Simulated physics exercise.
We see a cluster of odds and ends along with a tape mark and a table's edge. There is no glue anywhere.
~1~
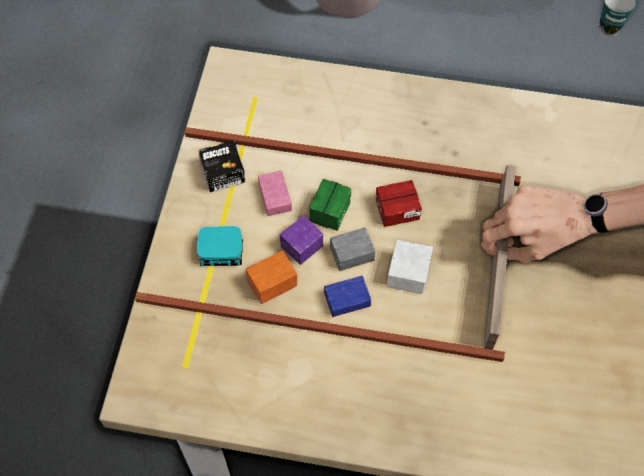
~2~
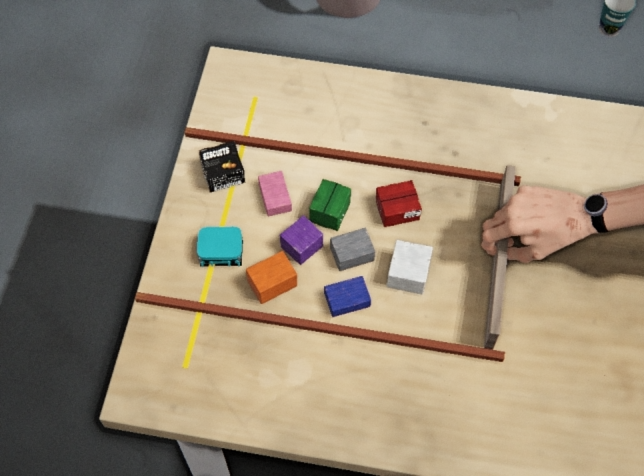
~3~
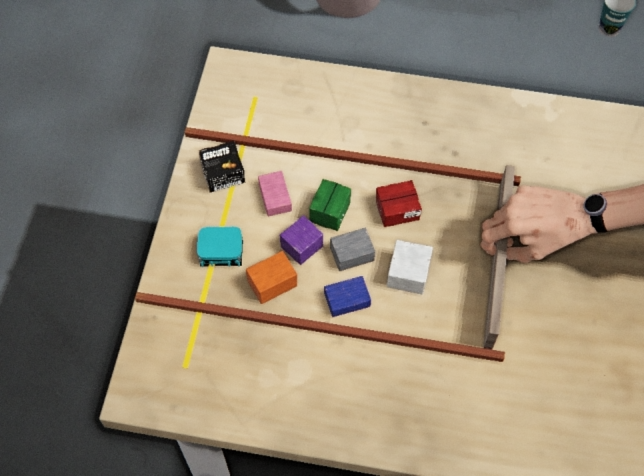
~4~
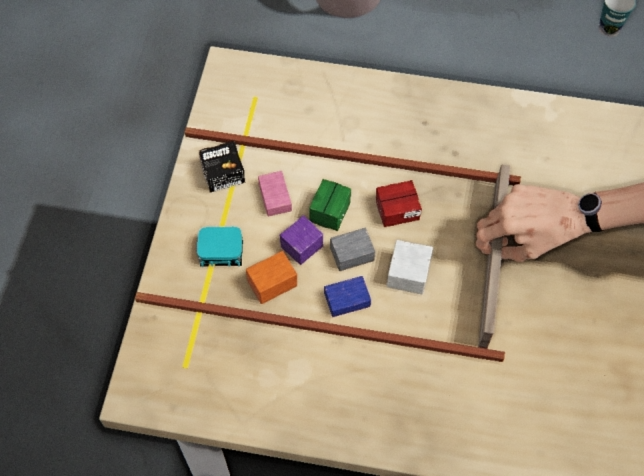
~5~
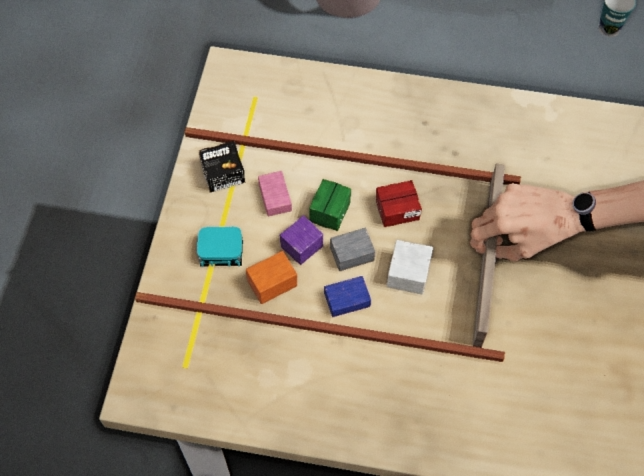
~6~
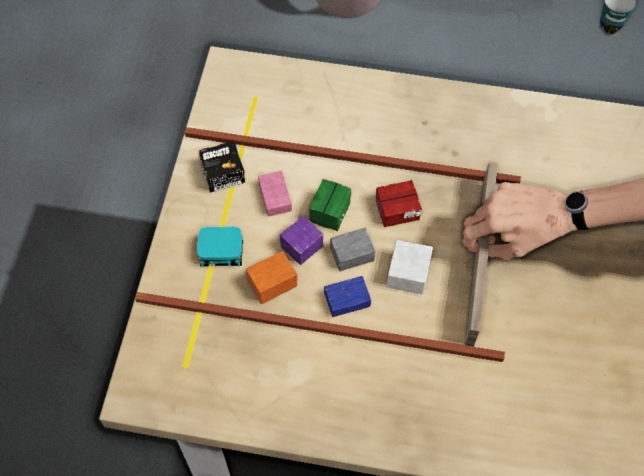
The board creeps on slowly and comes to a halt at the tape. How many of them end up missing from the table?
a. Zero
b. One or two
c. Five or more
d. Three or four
(d) Three or four.
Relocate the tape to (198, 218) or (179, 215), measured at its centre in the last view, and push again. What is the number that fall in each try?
Floor count: 6; 7.
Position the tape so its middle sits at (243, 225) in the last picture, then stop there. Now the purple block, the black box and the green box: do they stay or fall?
In order, the purple block keeps its spot, then the black box goes off the edge, then the green box keeps its spot.
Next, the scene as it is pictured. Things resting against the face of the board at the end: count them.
It adds up to 3.
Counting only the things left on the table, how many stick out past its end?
3 overhanging.
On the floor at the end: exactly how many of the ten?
3.
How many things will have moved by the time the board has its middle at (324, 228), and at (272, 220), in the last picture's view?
Tally: First 10; then 10.
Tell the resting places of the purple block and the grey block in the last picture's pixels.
(160, 227) and (178, 200), approximately.
Soon after, none off yet; black box at rest near (222, 166); turquoise case at rest near (221, 247); pink block at rest near (275, 194).
In the end, the number that fall off is three or four; gone, pink block, turquoise case and black box.
